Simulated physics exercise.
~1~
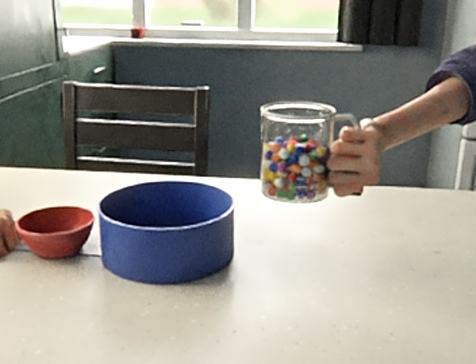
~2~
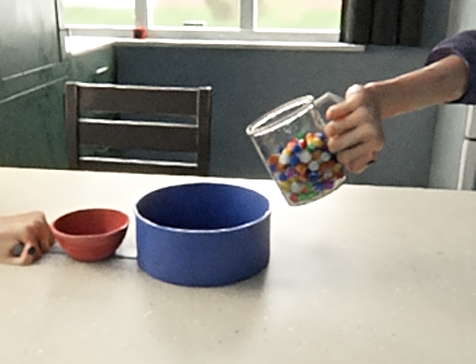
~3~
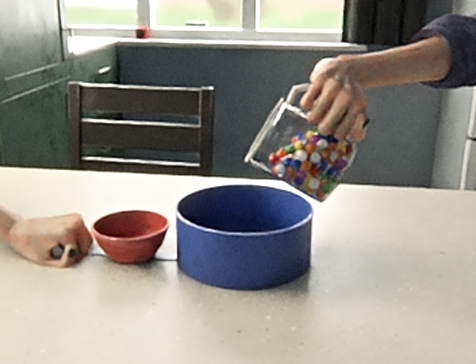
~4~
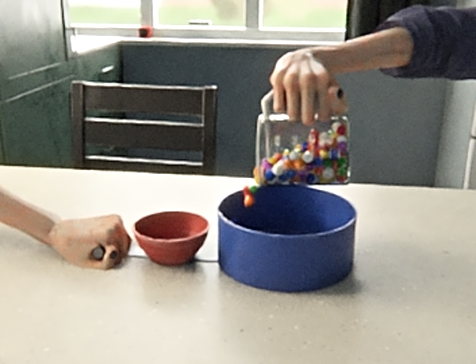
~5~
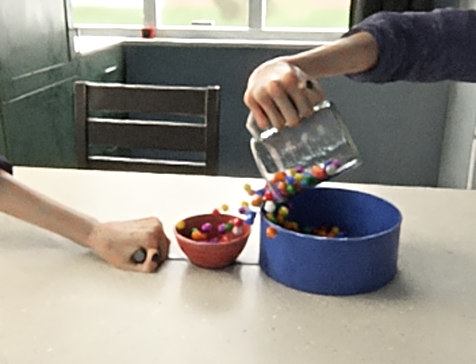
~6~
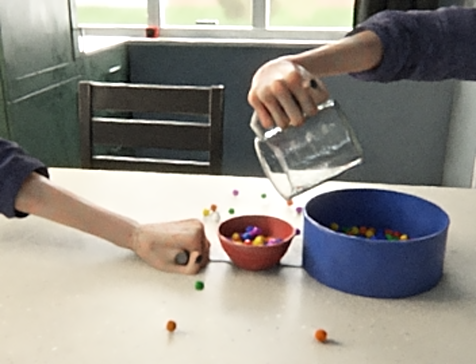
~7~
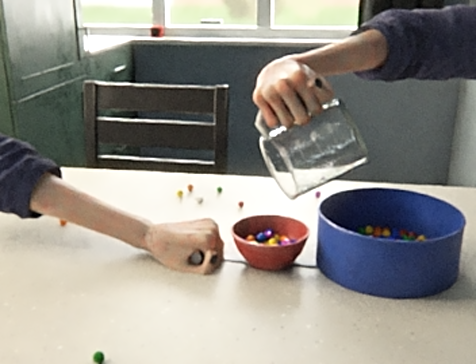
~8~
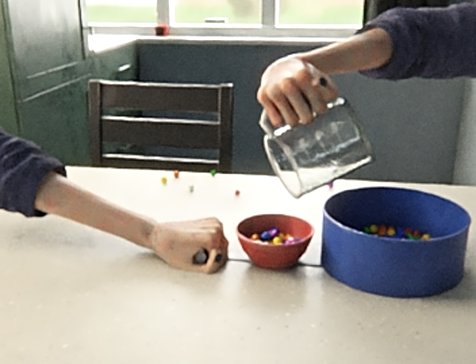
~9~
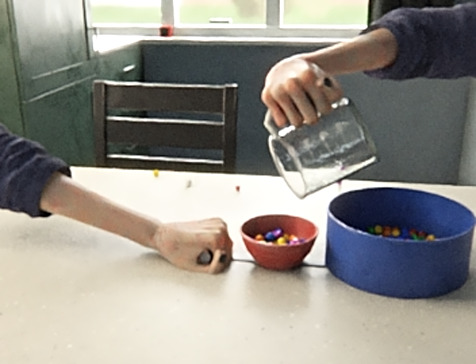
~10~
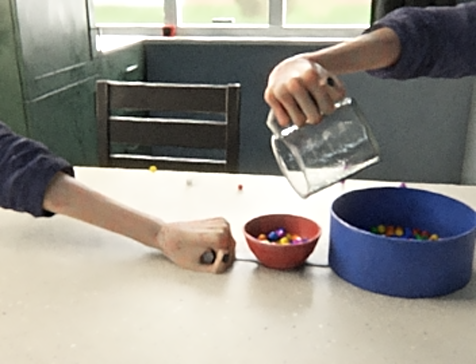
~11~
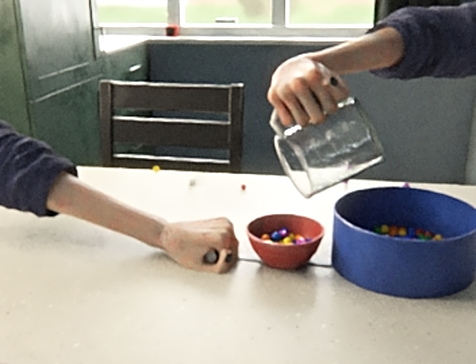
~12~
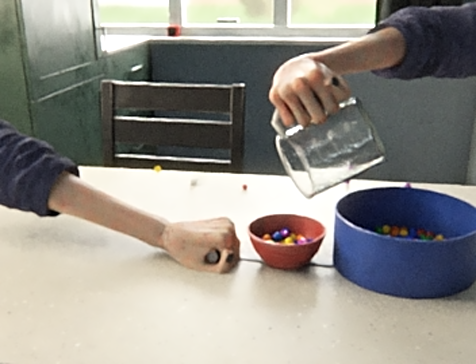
Kitchen table, one hand sliding joined red bowl and blue pot right, another emptying a jug of colourful marbles, a few scattering.
